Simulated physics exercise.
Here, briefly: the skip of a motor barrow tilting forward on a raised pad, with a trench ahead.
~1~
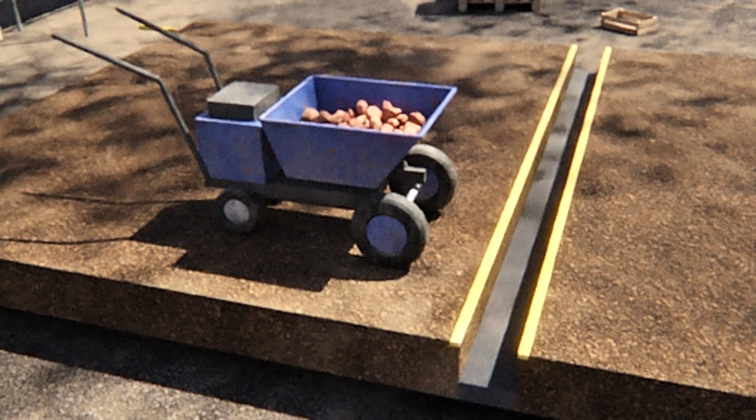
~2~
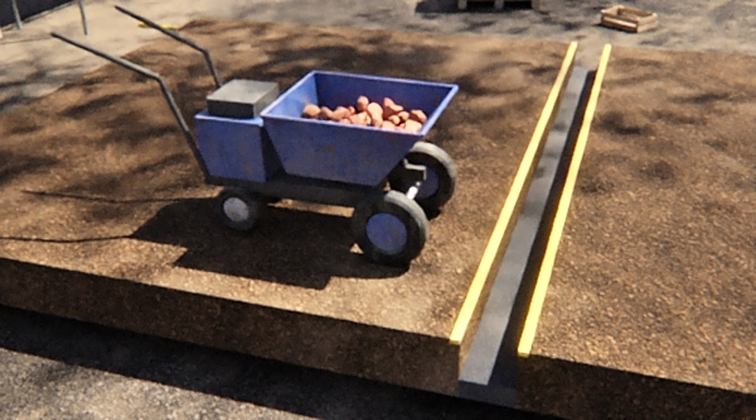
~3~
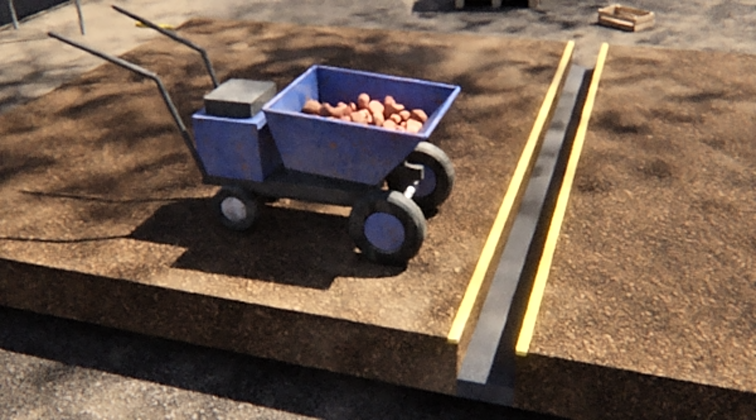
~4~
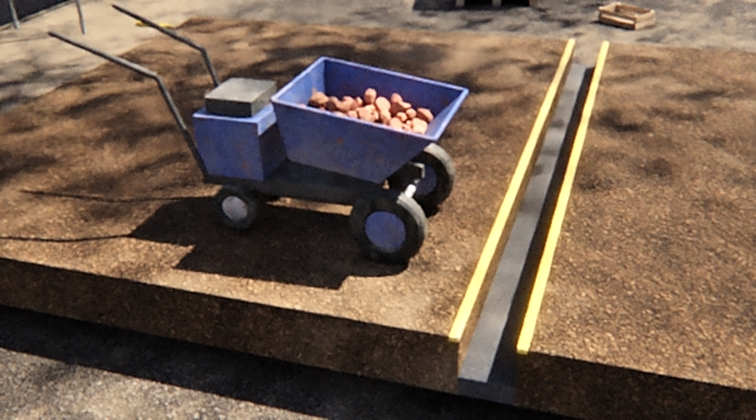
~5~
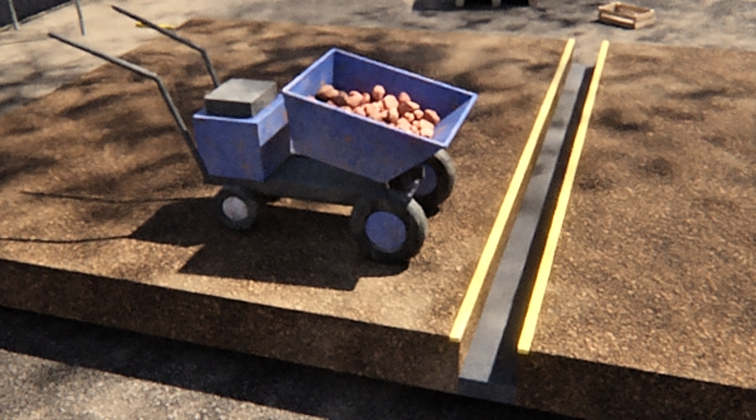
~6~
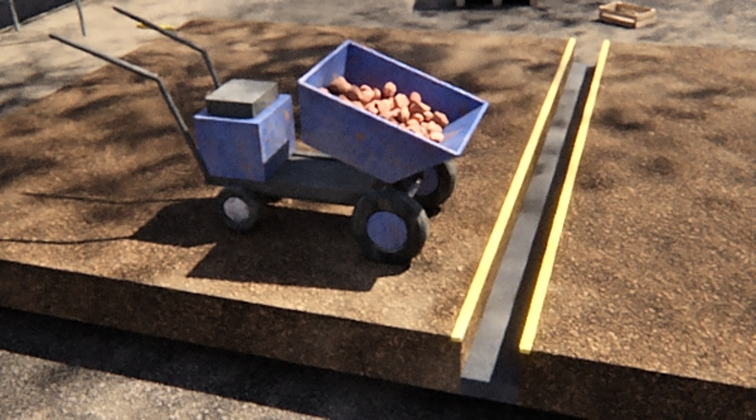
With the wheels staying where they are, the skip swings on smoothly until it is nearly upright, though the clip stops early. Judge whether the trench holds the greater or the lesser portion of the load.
Exceeds half.
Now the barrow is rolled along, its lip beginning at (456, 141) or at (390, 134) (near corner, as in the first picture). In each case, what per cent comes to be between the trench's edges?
About 0 %, then 90 %.
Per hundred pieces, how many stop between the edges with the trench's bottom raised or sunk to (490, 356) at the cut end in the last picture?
The share would be around 50 in a hundred.
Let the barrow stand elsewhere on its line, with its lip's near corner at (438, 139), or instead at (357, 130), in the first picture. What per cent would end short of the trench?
The first stop gives 0 per cent; the second gives 40 per cent.
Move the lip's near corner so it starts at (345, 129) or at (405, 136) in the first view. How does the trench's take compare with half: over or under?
The lesser portion first, the greater portion second.
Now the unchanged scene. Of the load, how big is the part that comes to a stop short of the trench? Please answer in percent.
I'd put it at around 0 percent.
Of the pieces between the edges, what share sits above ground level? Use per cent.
My best guess is some 5 per cent.
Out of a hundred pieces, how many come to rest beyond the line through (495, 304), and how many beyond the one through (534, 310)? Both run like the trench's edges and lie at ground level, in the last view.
In order: Near 70 %, then 20 %.
Soon after the last picture, skip tipped steeply; all in the skip.
A little later, skip tipped right over; nearly all in the skip; a small part in or heaped over the trench; a stray few falling.
Later still, skip tipped right over; a small part in the skip; about two thirds in or heaped over the trench; a small part beyond it.
At rest, skip tipped right over; most in or heaped over the trench; about a quarter beyond it.
